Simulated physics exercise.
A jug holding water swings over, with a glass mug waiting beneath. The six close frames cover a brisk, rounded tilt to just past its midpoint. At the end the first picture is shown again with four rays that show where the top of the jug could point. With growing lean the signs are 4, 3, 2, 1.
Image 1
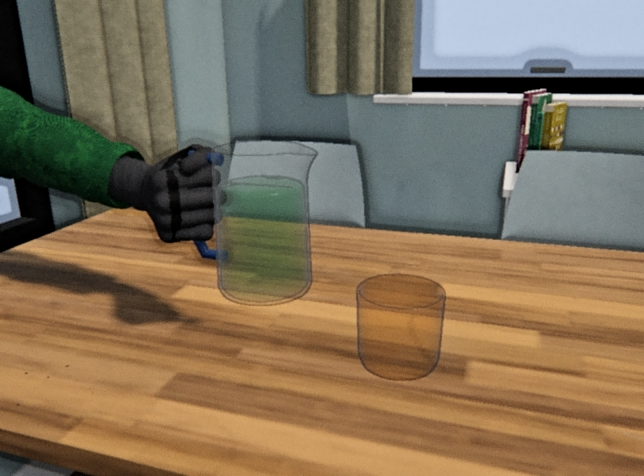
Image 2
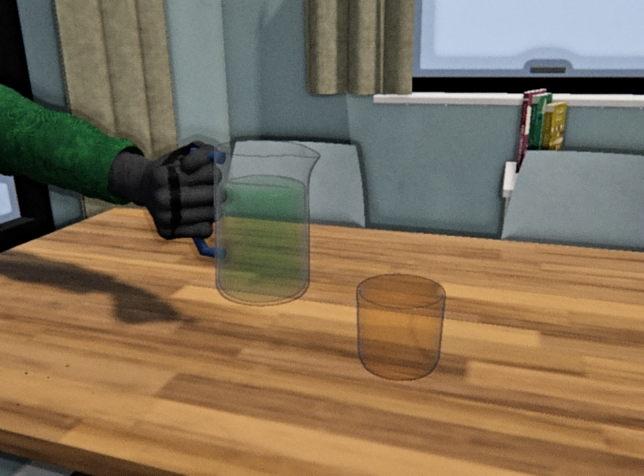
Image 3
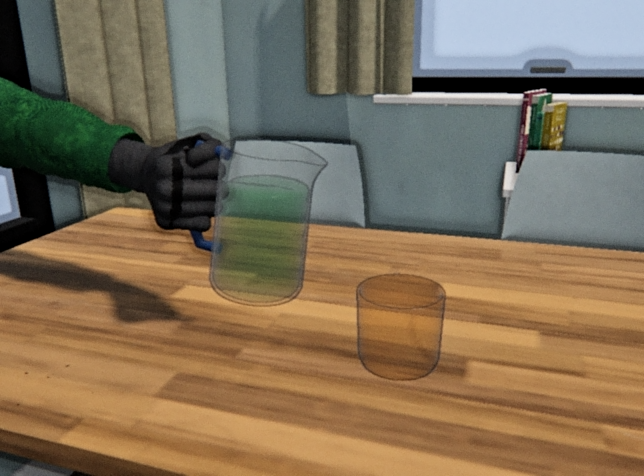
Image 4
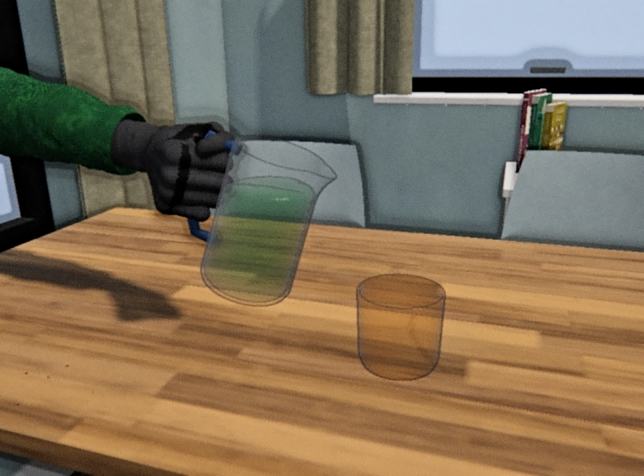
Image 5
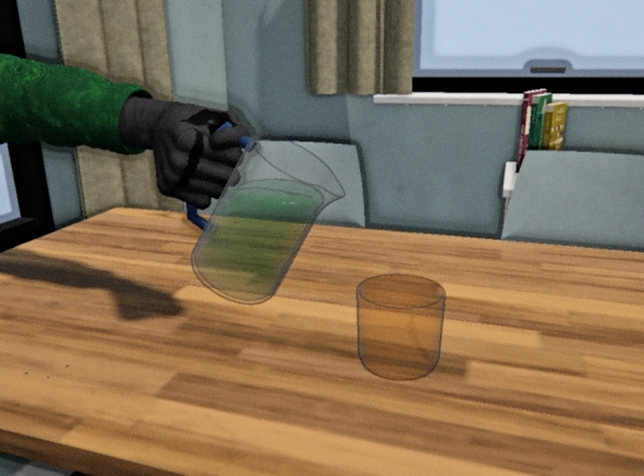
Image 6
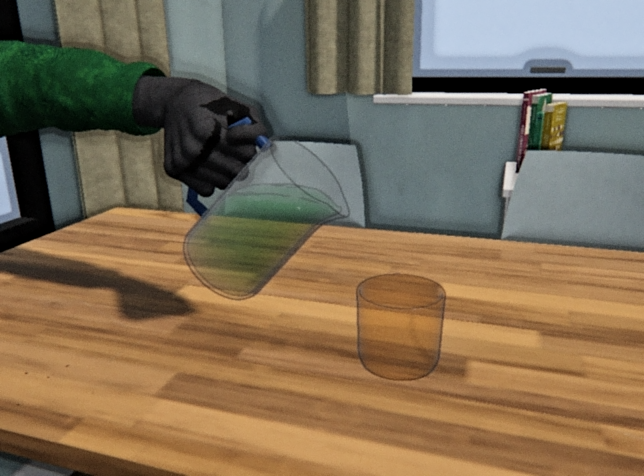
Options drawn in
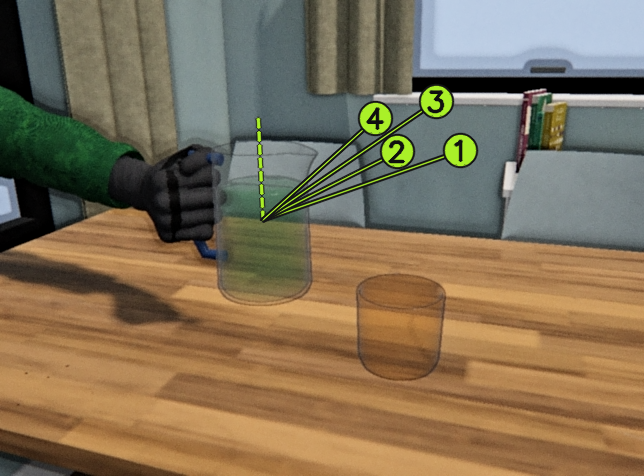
A gloved hand in a green sleeve held a clear jug of greenish water above a wooden table, then steadily tilted it rightward toward an orange-tinted glass mug, with no water leaving the jug.
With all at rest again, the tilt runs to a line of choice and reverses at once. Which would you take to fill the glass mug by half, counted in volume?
1 is best.
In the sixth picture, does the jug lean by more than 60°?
No, it does not.
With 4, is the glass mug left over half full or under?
Under half.
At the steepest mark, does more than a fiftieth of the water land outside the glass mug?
No, it does not.
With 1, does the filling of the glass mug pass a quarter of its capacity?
Yes.
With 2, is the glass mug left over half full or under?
Under.
On the marked copy, 1 at (444, 156); 2 at (382, 159); 3 at (422, 111); 4 at (362, 130).
Choosing 1, the glass mug ends with about 49 % of what it can hold.
Choosing 2, the glass mug ends with about 33 % of what it can hold.
Choosing 3, the glass mug ends with about 21 % of what it can hold.
Choosing 4, the glass mug ends with about 11 % of what it can hold.
